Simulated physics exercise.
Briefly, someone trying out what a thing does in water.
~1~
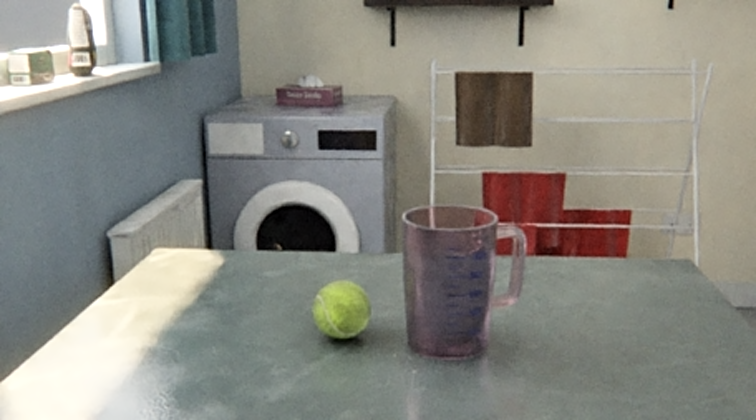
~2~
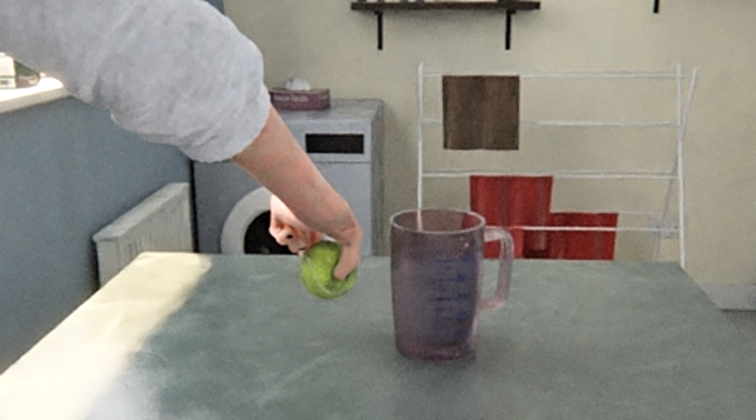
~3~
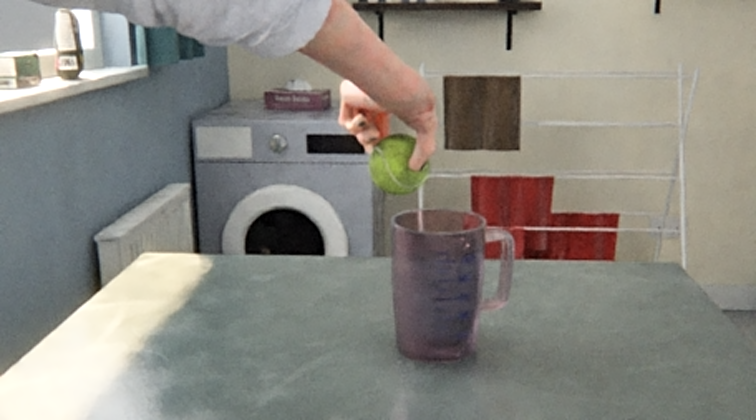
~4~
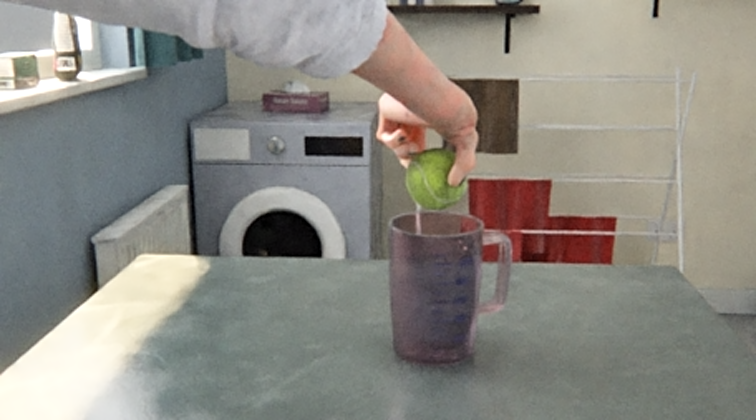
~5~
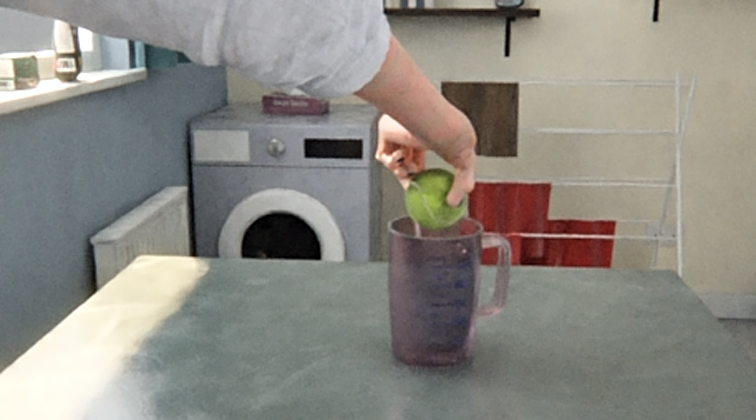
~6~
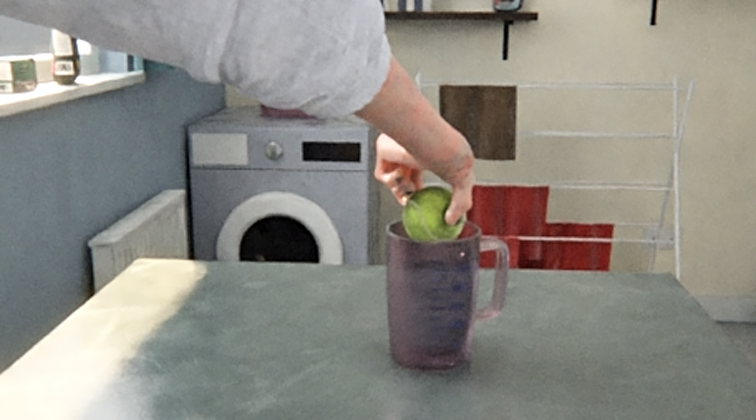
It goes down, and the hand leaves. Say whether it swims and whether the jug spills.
With the water, it stays up top; meanwhile the jug keeps every drop.
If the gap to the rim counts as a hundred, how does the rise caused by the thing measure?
I'd say somewhere close to 30 percent.
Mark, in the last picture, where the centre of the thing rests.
(433, 244), more or less.
Soon after, the tennis ball enters the water; the jug is about three quarters full.
Later, the tennis ball comes up again; the jug is nearly full.
In the end, the tennis ball floats; the jug is nearly full; nothing is spilt.
